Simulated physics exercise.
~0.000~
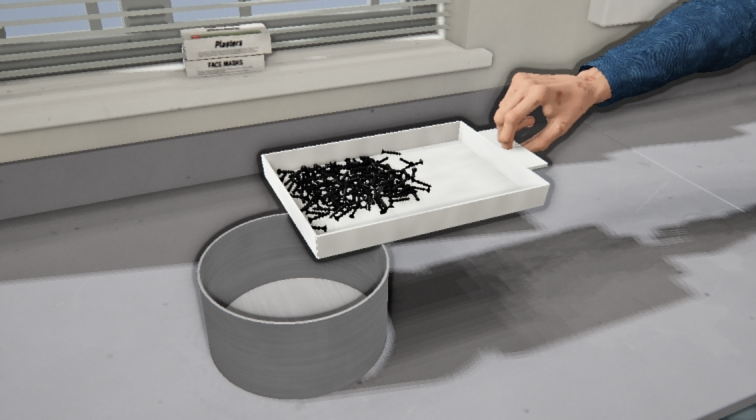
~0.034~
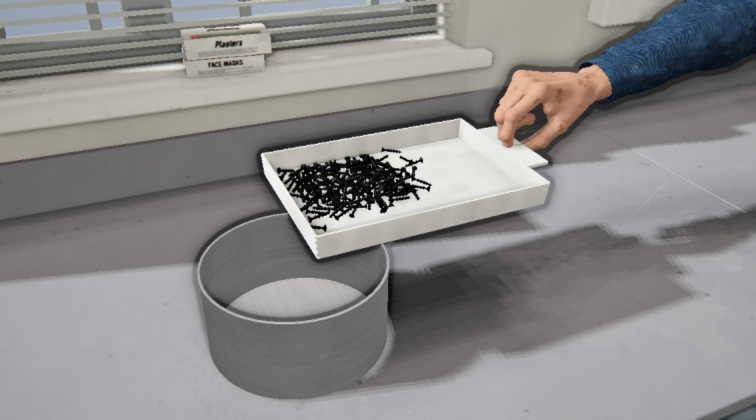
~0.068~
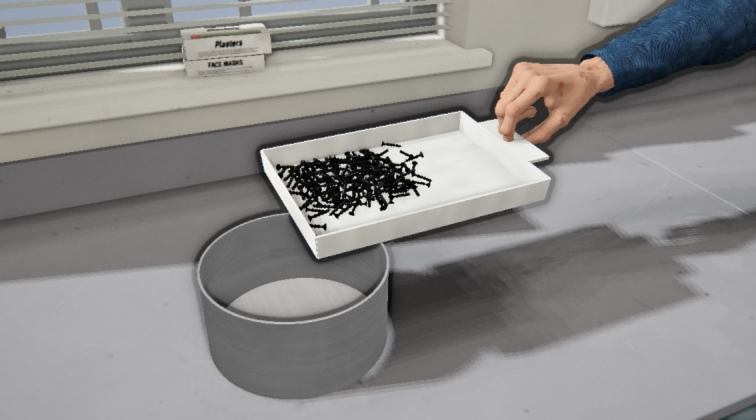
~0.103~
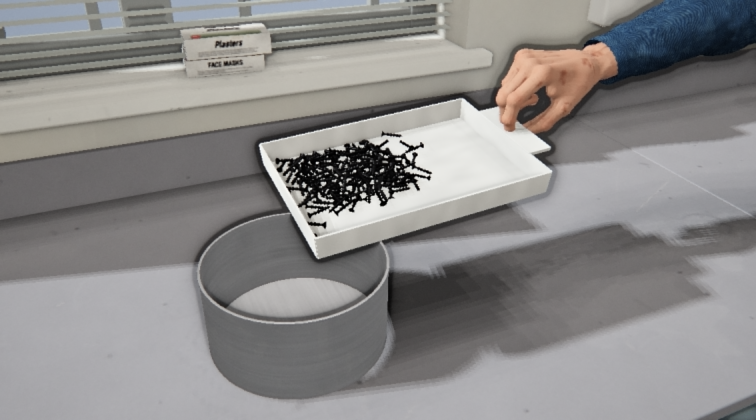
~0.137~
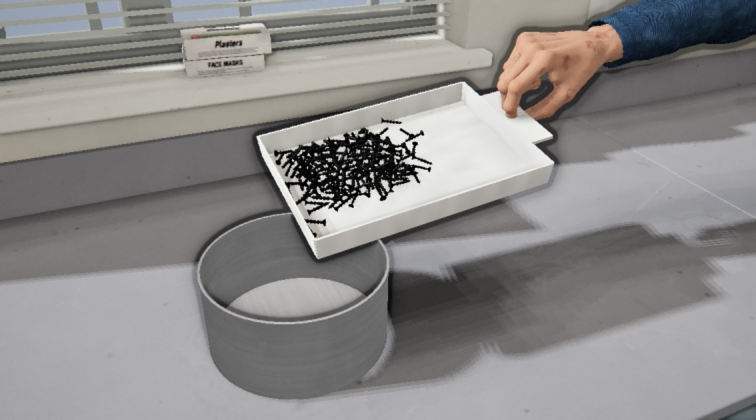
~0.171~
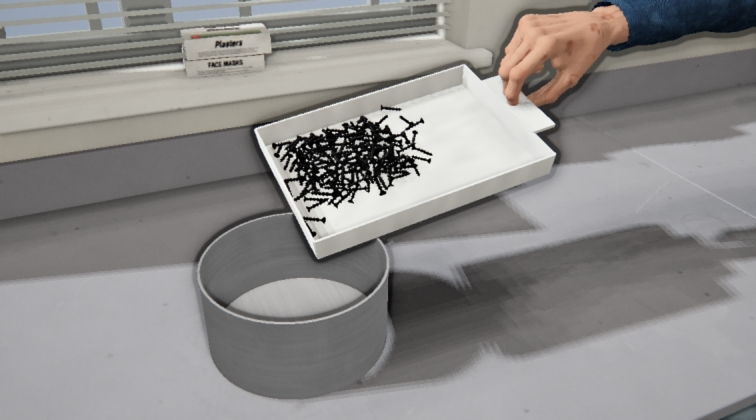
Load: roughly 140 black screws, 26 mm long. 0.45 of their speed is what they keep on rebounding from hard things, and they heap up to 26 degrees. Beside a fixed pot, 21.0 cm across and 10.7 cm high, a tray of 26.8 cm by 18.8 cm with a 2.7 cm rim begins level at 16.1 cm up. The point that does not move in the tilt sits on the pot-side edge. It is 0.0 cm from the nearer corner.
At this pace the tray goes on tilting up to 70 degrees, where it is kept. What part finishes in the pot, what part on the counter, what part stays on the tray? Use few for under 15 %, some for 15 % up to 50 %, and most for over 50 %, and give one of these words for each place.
Pot: Few, counter: Most, tray: Some.
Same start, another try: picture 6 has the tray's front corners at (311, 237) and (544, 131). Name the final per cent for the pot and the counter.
Pot 40 % / counter 5 %.
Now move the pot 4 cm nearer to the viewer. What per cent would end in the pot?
Close to 20 per cent, then.
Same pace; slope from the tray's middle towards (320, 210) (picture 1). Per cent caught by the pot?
My guess is roughly 30 percent.
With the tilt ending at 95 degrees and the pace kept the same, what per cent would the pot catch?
Near 0 %, then.
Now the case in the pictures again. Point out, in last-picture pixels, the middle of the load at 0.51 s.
(324, 189), roughly.
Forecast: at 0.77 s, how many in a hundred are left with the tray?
It works out to near 50 per cent of the load.
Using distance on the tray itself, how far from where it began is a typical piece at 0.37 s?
By then it sits near 2 cm from where it began.
After 0.37 s, tilt 43 degrees; the tray holds 100 %, the pot 0 %.
Then, at 0.51 s, tilt 63 degrees; the tray holds 100 %, the pot 0 %.
Then, at 0.77 s, tilt 70 degrees; the tray holds 50 %, the pot 0 %.
In the end, at 1.8 s, pot 5 %, counter 55 %, tray 40 %.
